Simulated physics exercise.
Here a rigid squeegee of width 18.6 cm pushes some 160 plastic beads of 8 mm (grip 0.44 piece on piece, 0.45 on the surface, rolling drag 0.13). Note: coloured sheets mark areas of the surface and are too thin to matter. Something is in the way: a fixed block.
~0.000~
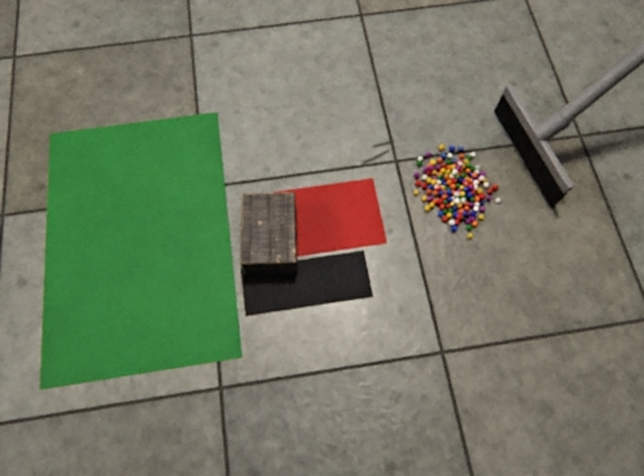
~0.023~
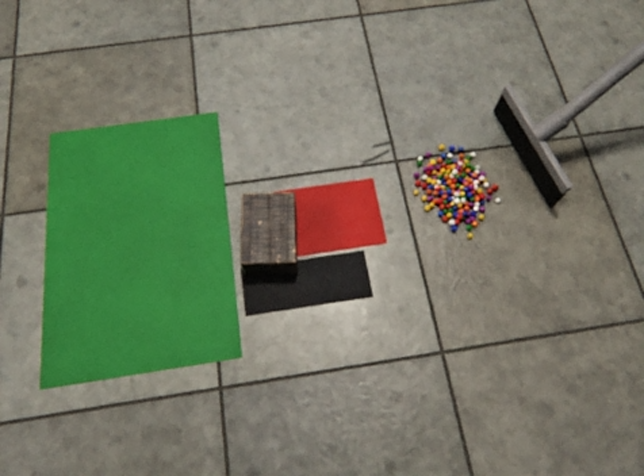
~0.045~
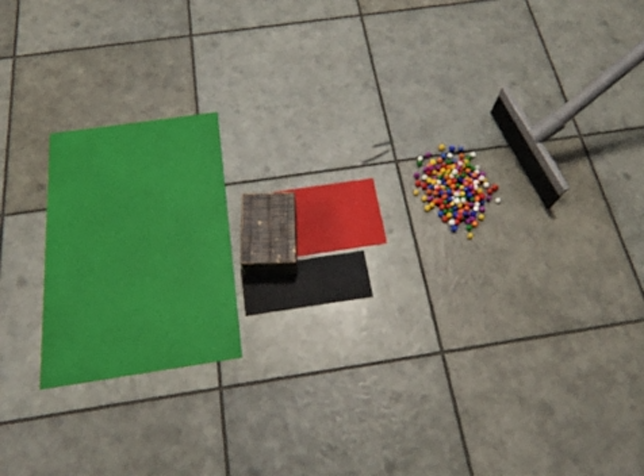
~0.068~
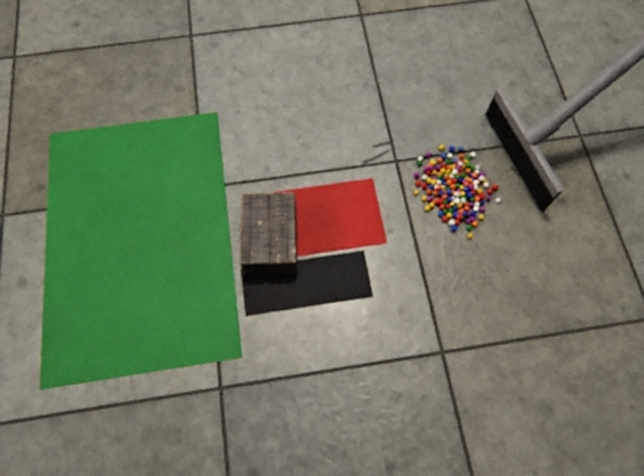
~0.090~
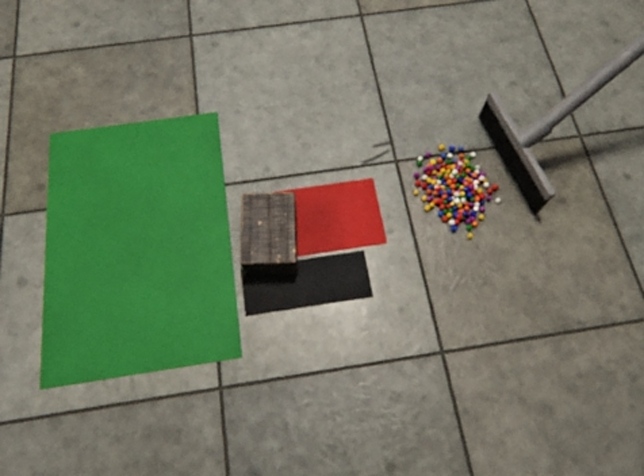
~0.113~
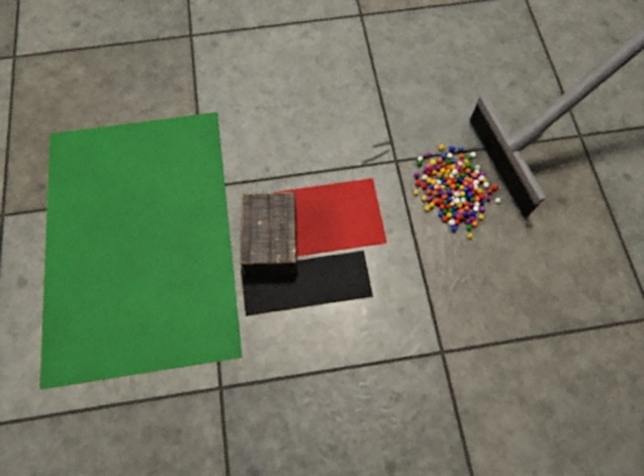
The clip shows a squeegee sliding a short way left and slightly towards the viewer, nearing a still pile of multicoloured beads on a tiled floor, with a block and green, red and black mats lying motionless to the left.
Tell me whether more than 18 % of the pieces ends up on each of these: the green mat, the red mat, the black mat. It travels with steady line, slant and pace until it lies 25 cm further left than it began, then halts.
Green mat - not more; red mat - more; black mat - more.
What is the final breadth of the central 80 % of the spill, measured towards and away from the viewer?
About 18 cm.
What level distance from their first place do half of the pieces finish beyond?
Roughly 22 cm.
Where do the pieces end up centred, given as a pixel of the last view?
Close to (319, 237).
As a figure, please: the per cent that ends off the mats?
Around 25 in a hundred.
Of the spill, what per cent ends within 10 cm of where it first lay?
Estimate: About 0 percent.
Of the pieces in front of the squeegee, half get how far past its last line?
Roughly 9 cm.
Then, at 0.30 s, squeegee 18 cm from its start, spill 15 cm wide; off the mats 100 %.
Then, at 0.49 s, squeegee 25 cm from its start, spill 19 cm wide; black mat 15 %, red mat 55 %, off the mats 25 %.
Then, at 0.65 s, squeegee 25 cm from its start, spill 22 cm wide; black mat 25 %, red mat 55 %, off the mats 20 %.
In the end, at 1.2 s, black mat 25 %, red mat 50 %, green mat 5 %, off the mats 25 %.
